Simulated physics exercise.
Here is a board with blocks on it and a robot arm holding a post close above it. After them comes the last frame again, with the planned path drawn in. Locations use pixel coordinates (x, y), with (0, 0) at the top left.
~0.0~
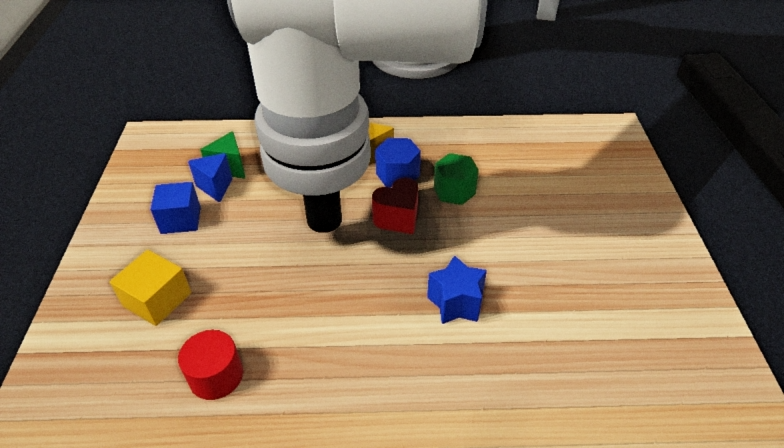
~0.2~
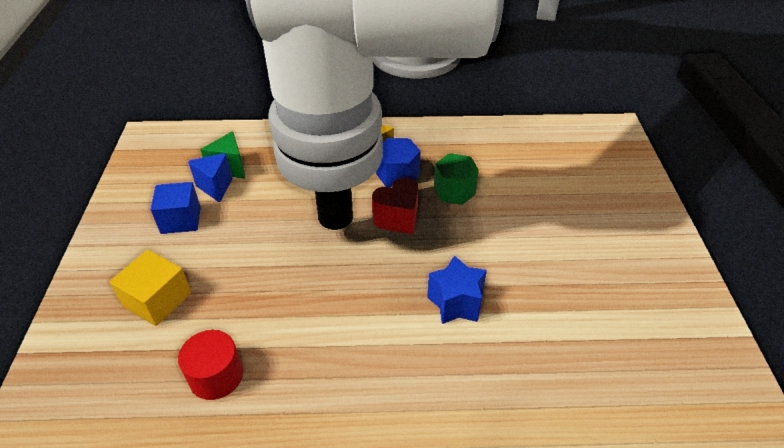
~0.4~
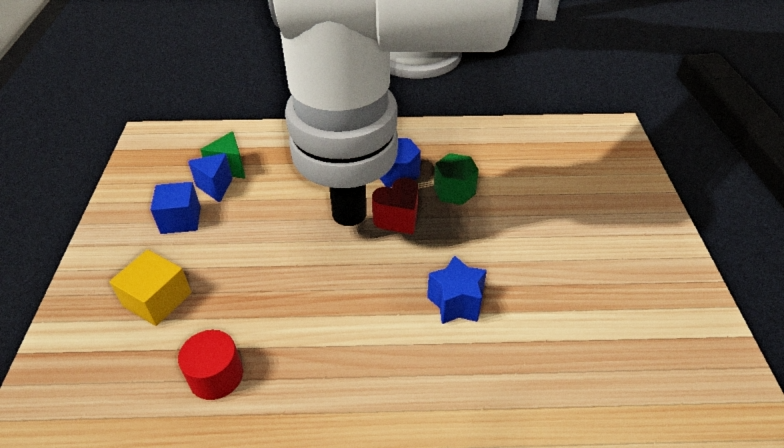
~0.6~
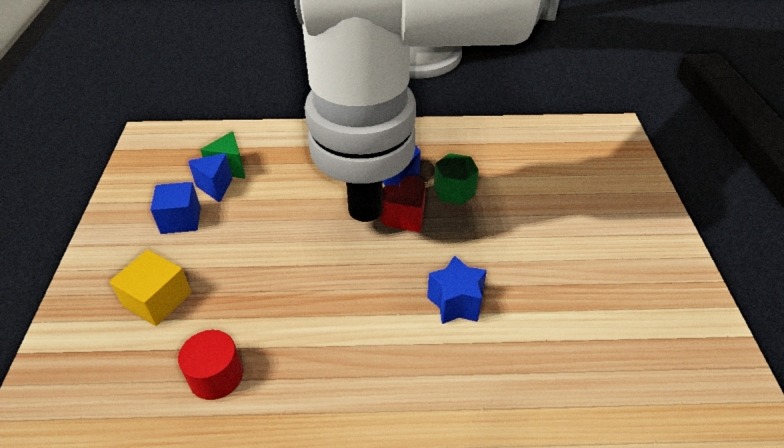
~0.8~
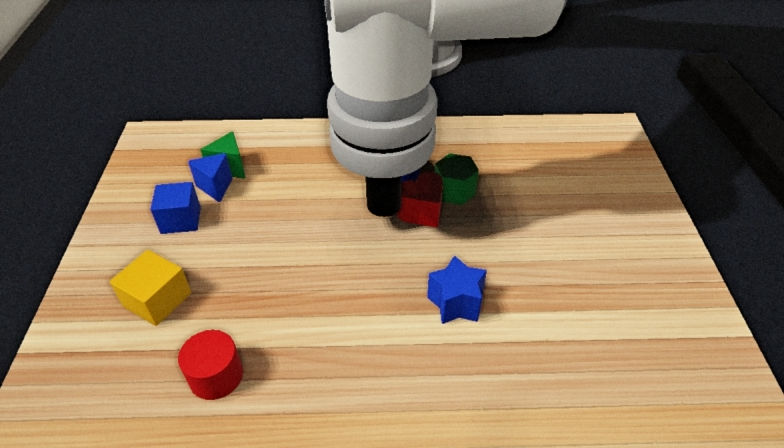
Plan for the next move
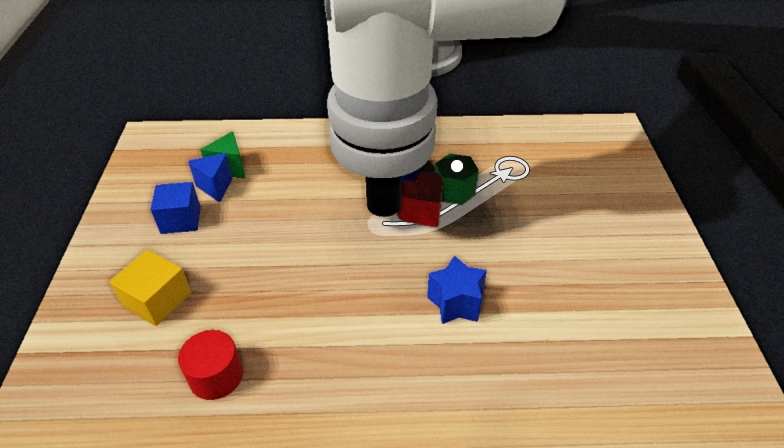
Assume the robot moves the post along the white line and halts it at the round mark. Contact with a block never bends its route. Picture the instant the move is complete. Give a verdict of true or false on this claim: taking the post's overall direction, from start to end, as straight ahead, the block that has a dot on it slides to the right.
False.
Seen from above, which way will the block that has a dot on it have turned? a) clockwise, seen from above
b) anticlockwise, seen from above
It's b.
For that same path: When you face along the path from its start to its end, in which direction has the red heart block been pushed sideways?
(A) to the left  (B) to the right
B: To the right.
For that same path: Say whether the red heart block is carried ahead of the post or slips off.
Slid off.
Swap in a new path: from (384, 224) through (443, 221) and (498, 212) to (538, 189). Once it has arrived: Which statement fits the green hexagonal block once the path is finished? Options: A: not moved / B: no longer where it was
B.
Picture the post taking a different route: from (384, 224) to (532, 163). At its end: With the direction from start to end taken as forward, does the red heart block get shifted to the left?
It seems not.
The line goes from (384, 224) through (438, 215) and (477, 191) to (512, 168); the dot is on the green hexagonal block.
On the path given first. One third of the way, post (440, 197); red heart block (479, 180); green hexagonal block (485, 152), turned 80° anticlockwise.
Two thirds of the way, post (480, 172); red heart block (520, 170), turned 55° clockwise; green hexagonal block (490, 145), turned 105° anticlockwise.
At the end, post (516, 150); blue hexagonal block unmoved; red heart block (538, 164), turned 120° clockwise; green hexagonal block (504, 123), turned 160° anticlockwise.
